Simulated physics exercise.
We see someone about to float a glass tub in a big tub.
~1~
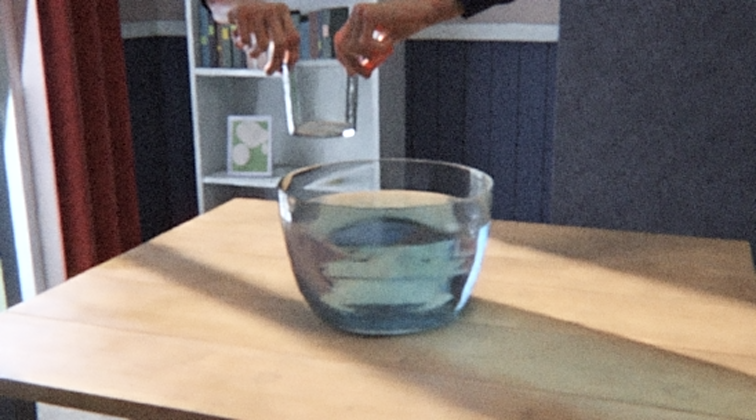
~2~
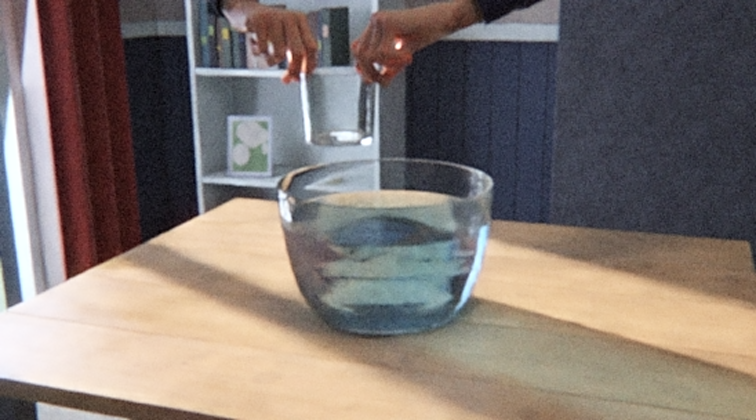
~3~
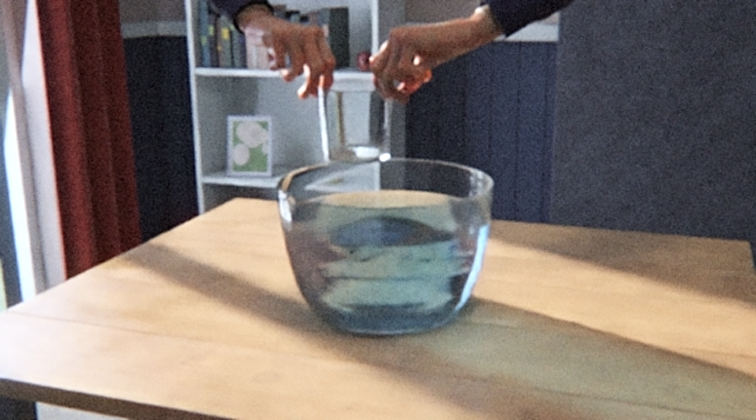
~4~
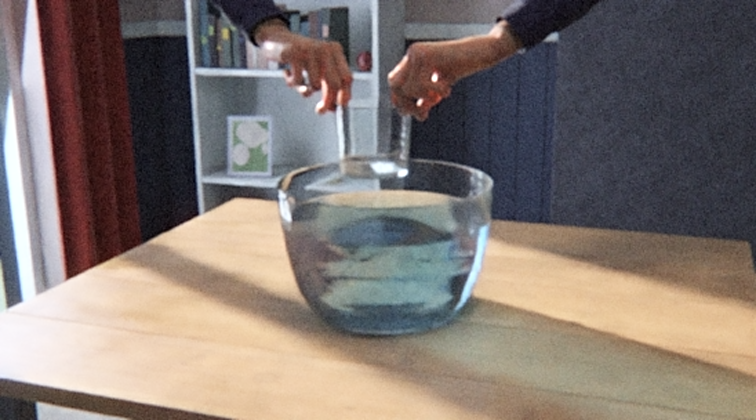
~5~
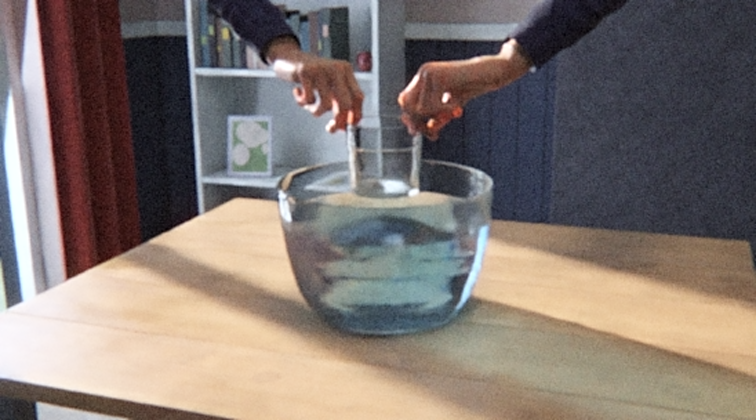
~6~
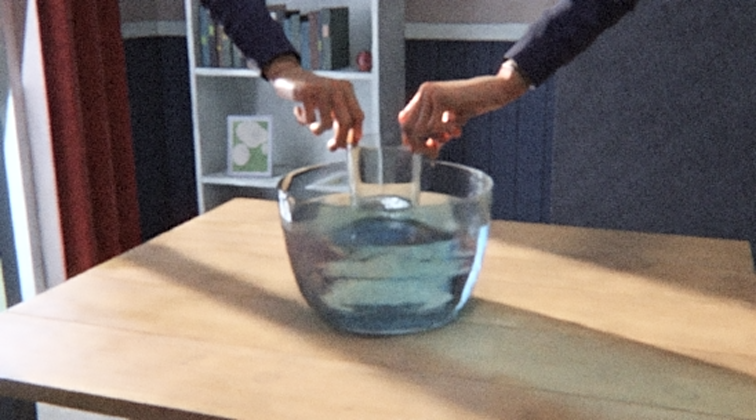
A small clear glass container, held by two hands, moved down and slightly to the right over a wooden table until it was inside a big glass bowl of water, near the surface.
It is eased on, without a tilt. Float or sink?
The tub rides on the surface.
Next, the tub dips into the water.
After that, it bobs and steadies.
Finally, the tub floats with about half of its side showing.
